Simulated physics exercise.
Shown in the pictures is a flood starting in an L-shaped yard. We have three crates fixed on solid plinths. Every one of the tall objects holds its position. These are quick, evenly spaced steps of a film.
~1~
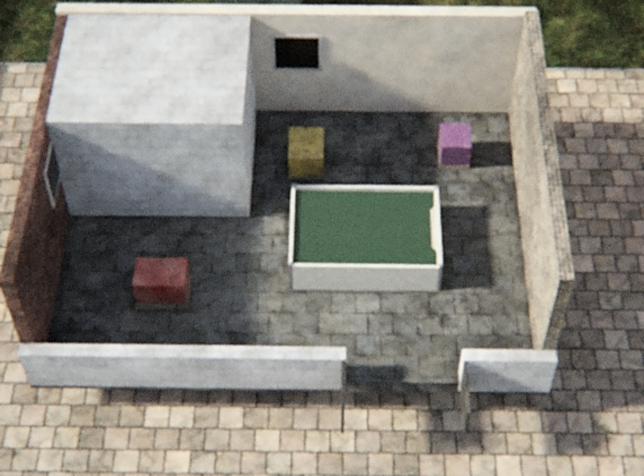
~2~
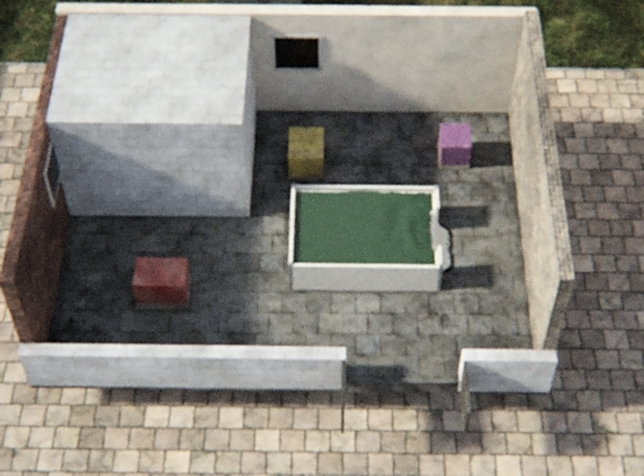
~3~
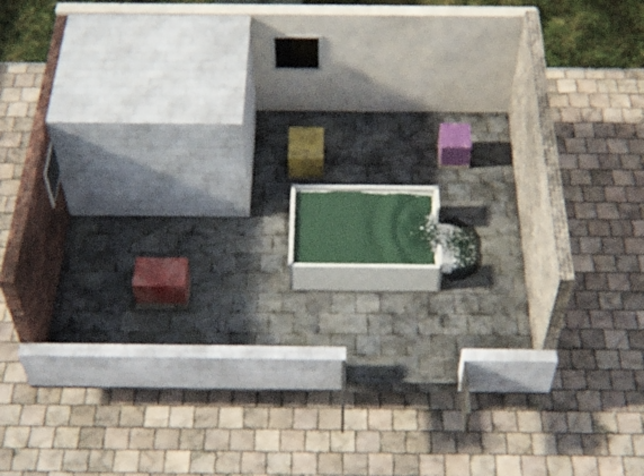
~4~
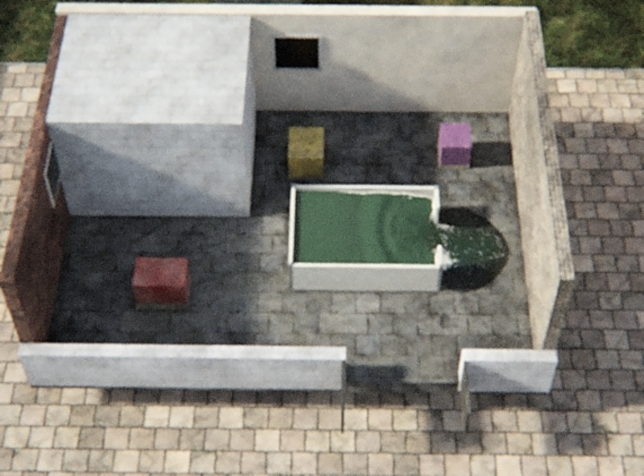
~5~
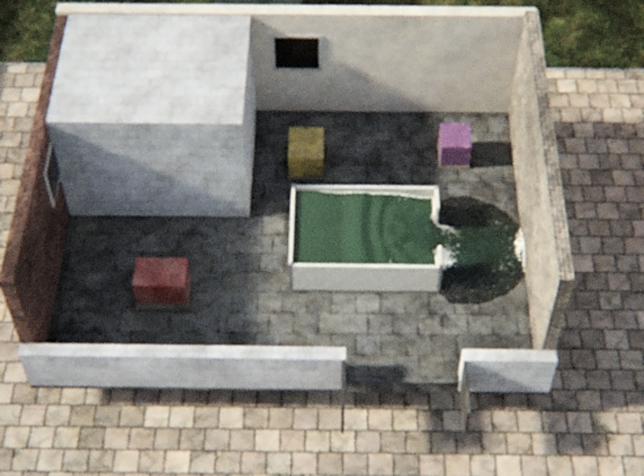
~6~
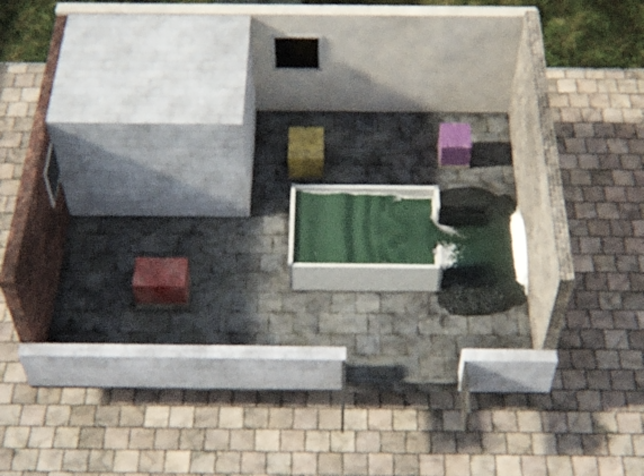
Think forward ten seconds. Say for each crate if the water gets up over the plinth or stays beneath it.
At the yellow crate the water gets over; at the purple crate the water gets over; at the red crate the water stays beneath.
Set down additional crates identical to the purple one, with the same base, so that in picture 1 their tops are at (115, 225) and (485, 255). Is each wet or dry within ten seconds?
One by one: Is not reached; gets flooded.
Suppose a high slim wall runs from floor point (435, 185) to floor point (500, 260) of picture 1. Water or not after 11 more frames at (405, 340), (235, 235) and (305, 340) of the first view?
One by one: Spared, spared, spared.
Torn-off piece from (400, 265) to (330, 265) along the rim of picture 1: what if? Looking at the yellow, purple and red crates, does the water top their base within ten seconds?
Yellow crate is not reached; purple crate is not reached; red crate is not reached.
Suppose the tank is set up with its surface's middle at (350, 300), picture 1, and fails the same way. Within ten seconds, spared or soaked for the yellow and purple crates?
Yellow: Overtopped; purple: Overtopped.
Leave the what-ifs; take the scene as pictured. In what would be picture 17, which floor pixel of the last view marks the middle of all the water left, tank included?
About (414, 252).
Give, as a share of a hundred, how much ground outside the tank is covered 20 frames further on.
About 40 per cent.
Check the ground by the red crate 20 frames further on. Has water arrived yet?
Lab note, red crate: Front not arrived yet.
A moment on, water covers 15 % of the floor; the yellow crate not reached, the purple crate water round its plinth, the red crate not reached.
Next, water covers 20 % of the floor; the yellow crate not reached, the purple crate water round its plinth, the red crate not reached.
Then, water covers 40 % of the floor; the yellow crate not reached, the purple crate water round its plinth, the red crate not reached.
Later, water covers 75 % of the floor; the yellow crate water round its plinth, the purple crate water round its plinth, the red crate water round its plinth.
In the end, water covers 95 % of the floor; the yellow crate was topped, the purple crate was topped, the red crate stayed above the water.
